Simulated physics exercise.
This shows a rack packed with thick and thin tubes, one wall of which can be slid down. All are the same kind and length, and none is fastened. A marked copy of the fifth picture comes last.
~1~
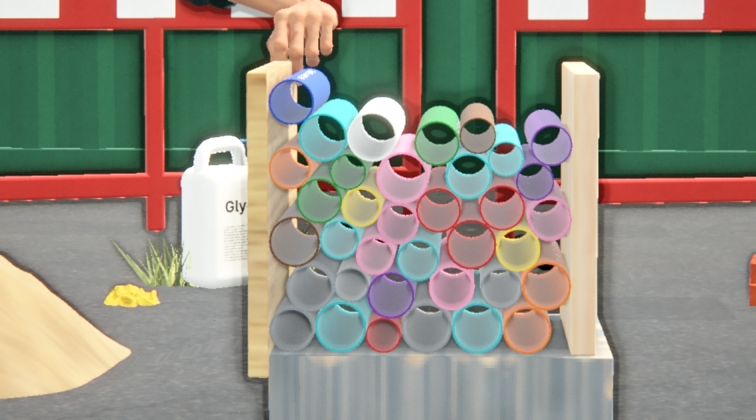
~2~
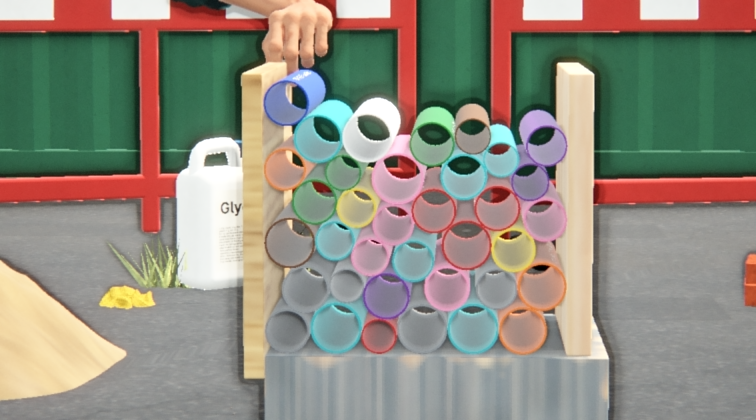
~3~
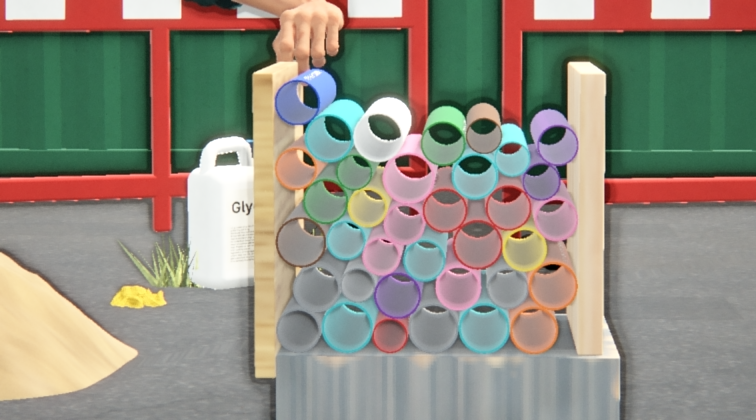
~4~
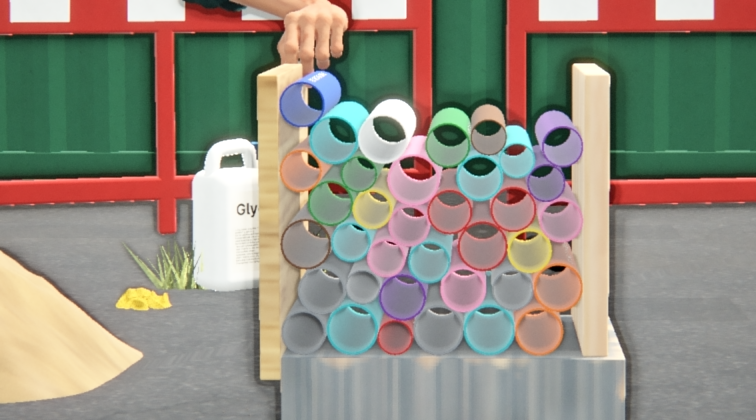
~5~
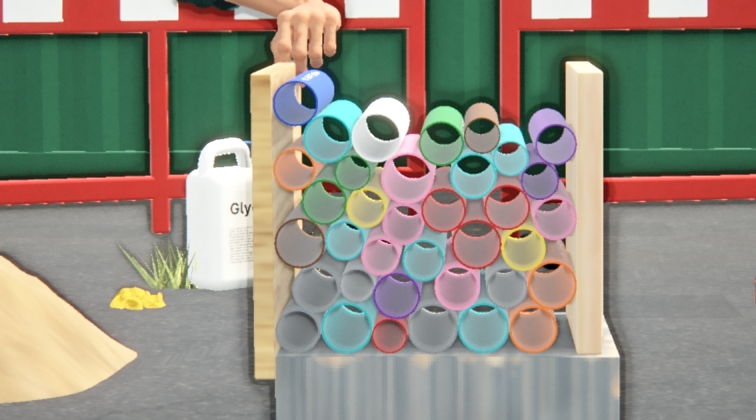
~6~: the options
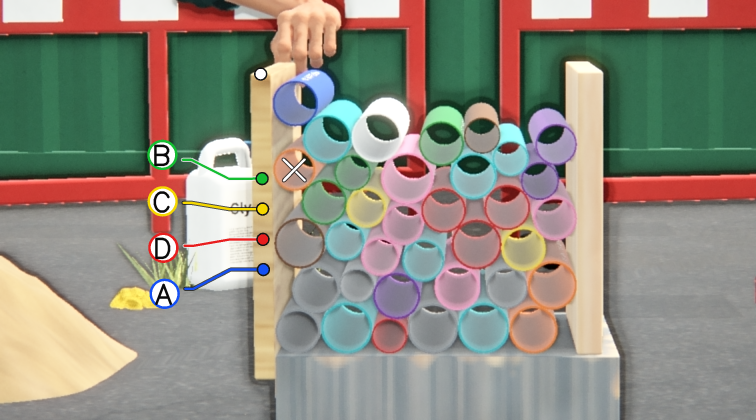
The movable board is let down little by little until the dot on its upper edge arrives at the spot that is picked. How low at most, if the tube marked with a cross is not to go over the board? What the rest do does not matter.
Lower it to C and no more.
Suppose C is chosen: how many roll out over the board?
With C, one.
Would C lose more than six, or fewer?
It loses fewer than six.
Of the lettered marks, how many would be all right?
Two of them.
On the marked copy, A at (264, 270); B at (263, 179); C at (263, 209); D at (263, 239); the cross at (294, 170); the white dot at (261, 74).
Taking C. A third of the way, top of the board (273, 139).
Two thirds of the way, top of the board (274, 208).
When it is over, top of the board (274, 208), one out over the board, the crossed one still inside.
As for the rest, A lets the crossed one out; B keeps the crossed one inside; D lets the crossed one out.
